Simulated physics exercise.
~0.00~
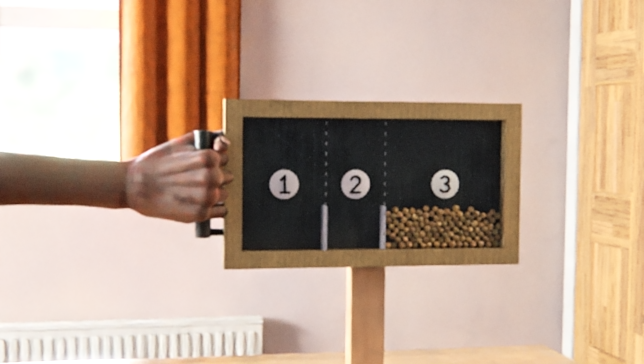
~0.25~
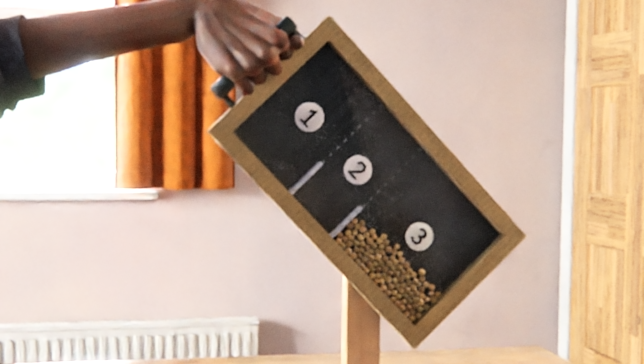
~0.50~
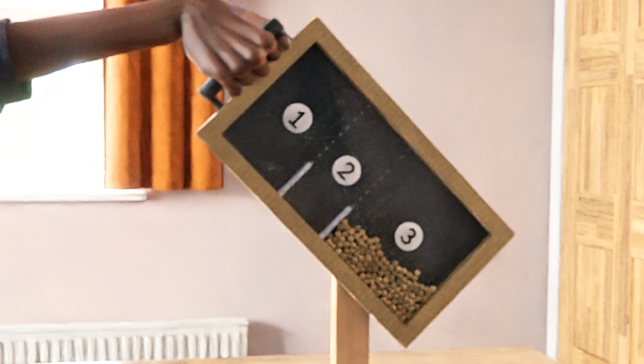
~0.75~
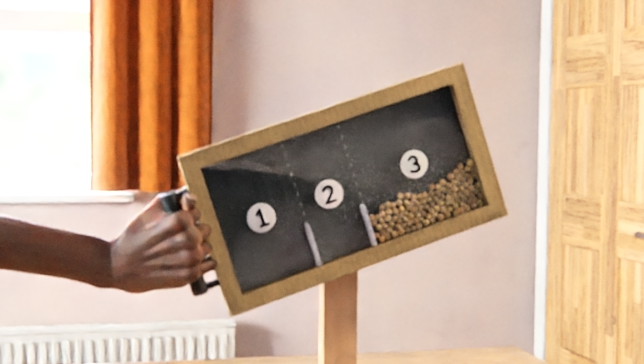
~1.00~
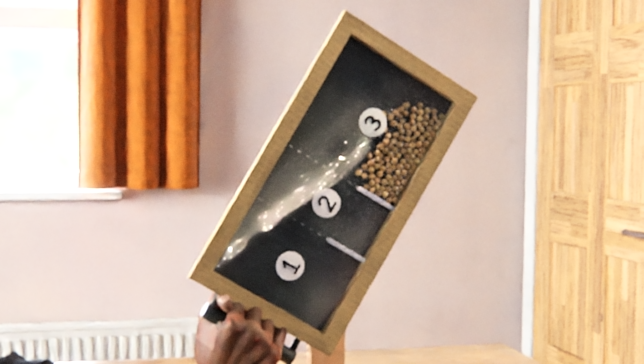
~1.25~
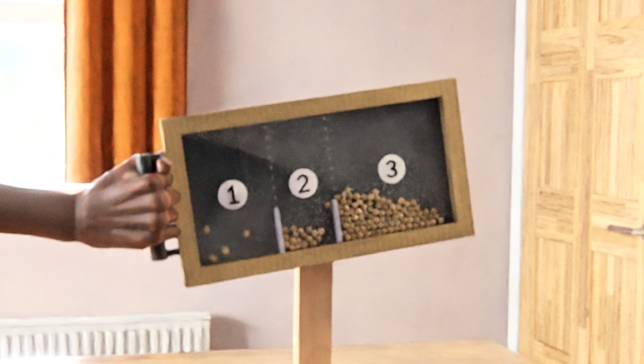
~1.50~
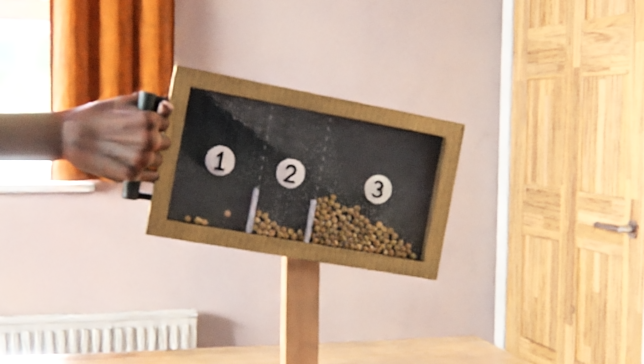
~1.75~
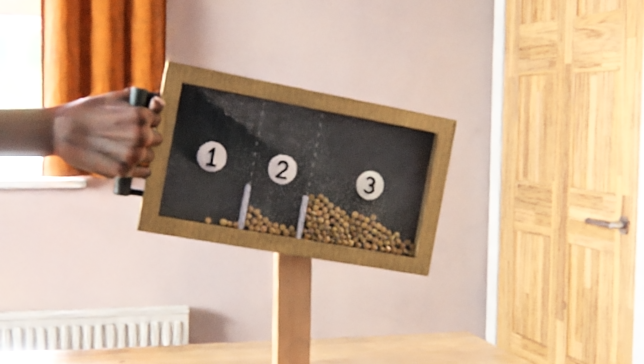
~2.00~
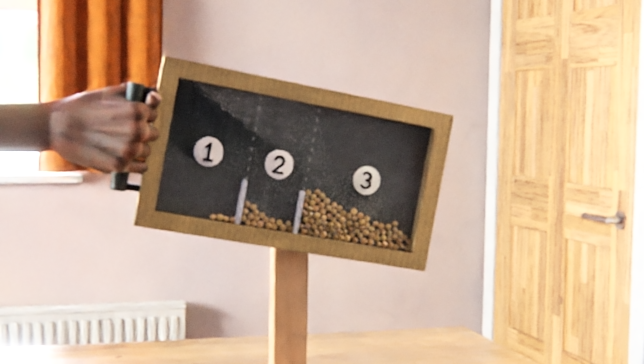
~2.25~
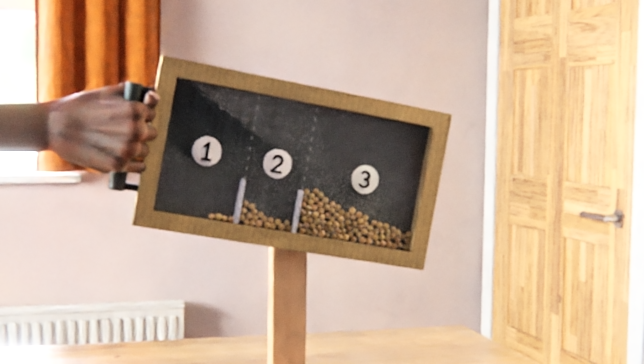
A hand tilts a framed box back and forth, spilling some beads over the dividers.
